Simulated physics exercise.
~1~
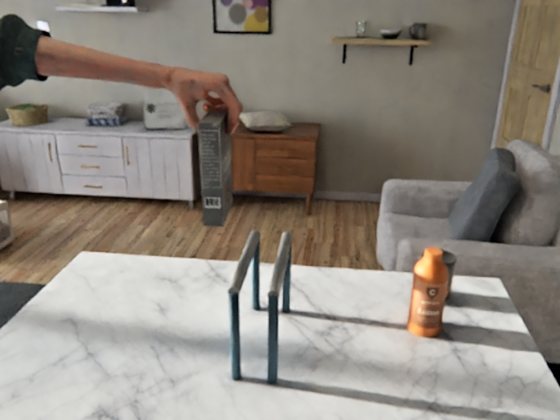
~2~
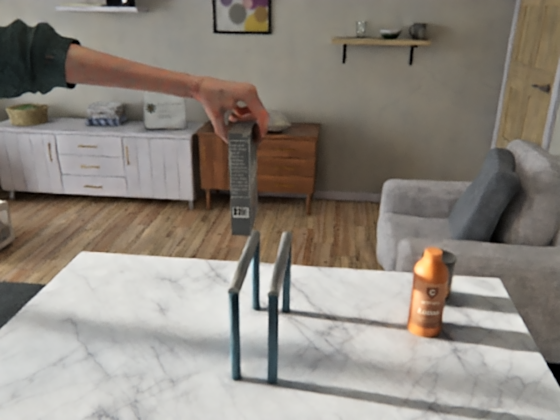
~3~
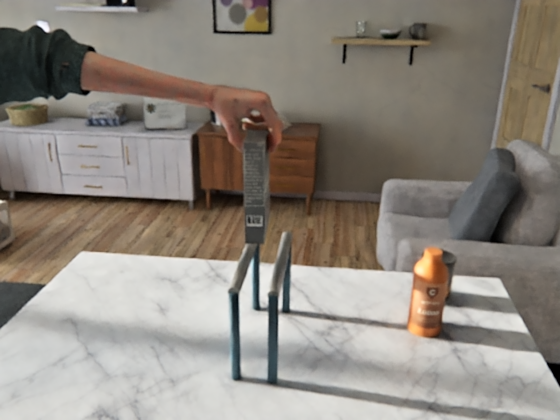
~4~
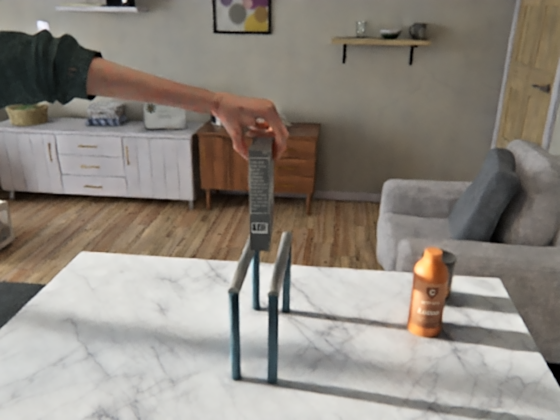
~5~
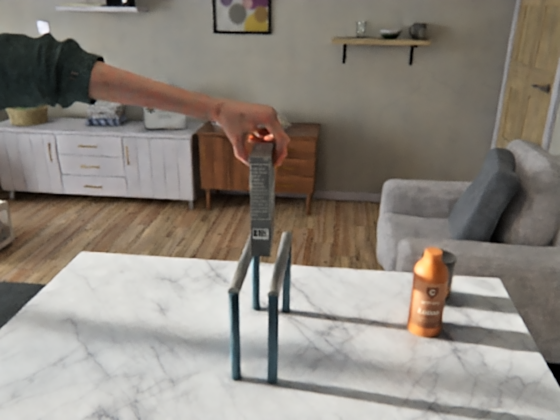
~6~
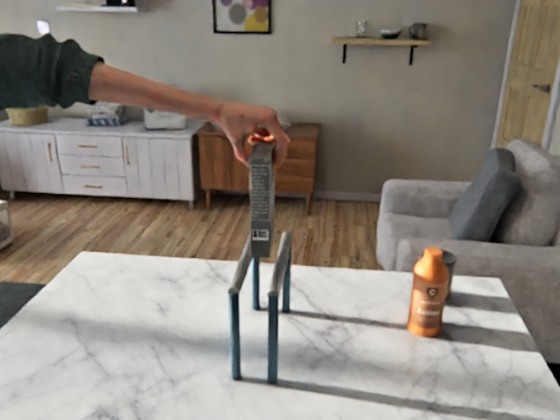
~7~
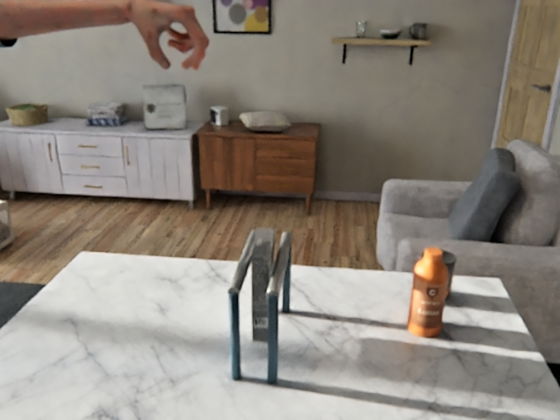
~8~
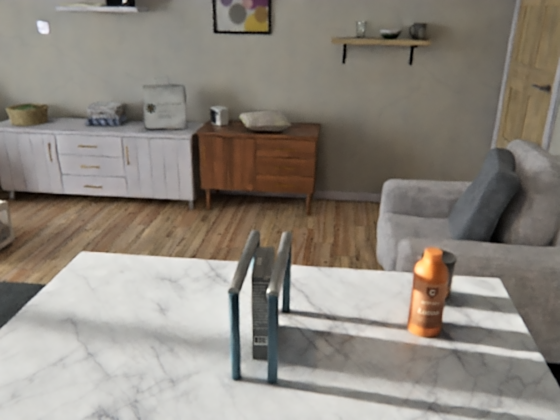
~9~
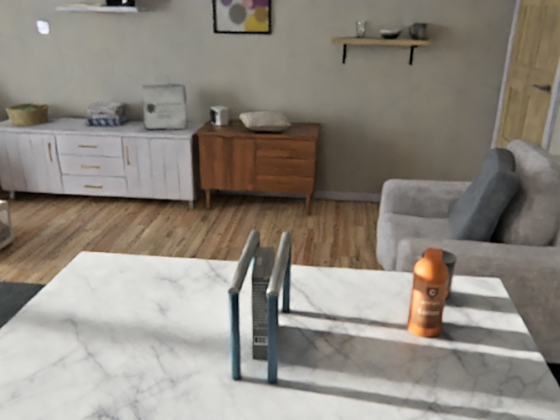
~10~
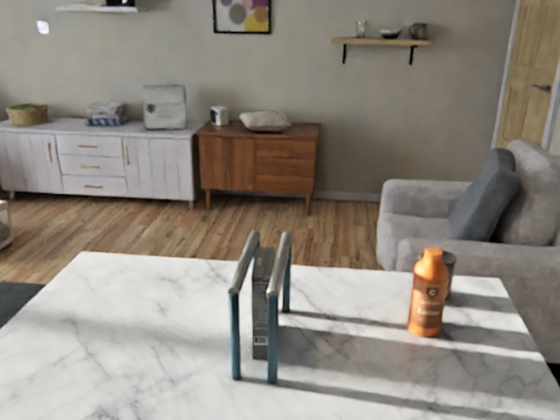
A grey packet held upright by a hand moved right and down until it hung above the slot between two ledges on a marble table, then was released, dropped into the gap and stayed upright between them as the hand withdrew.
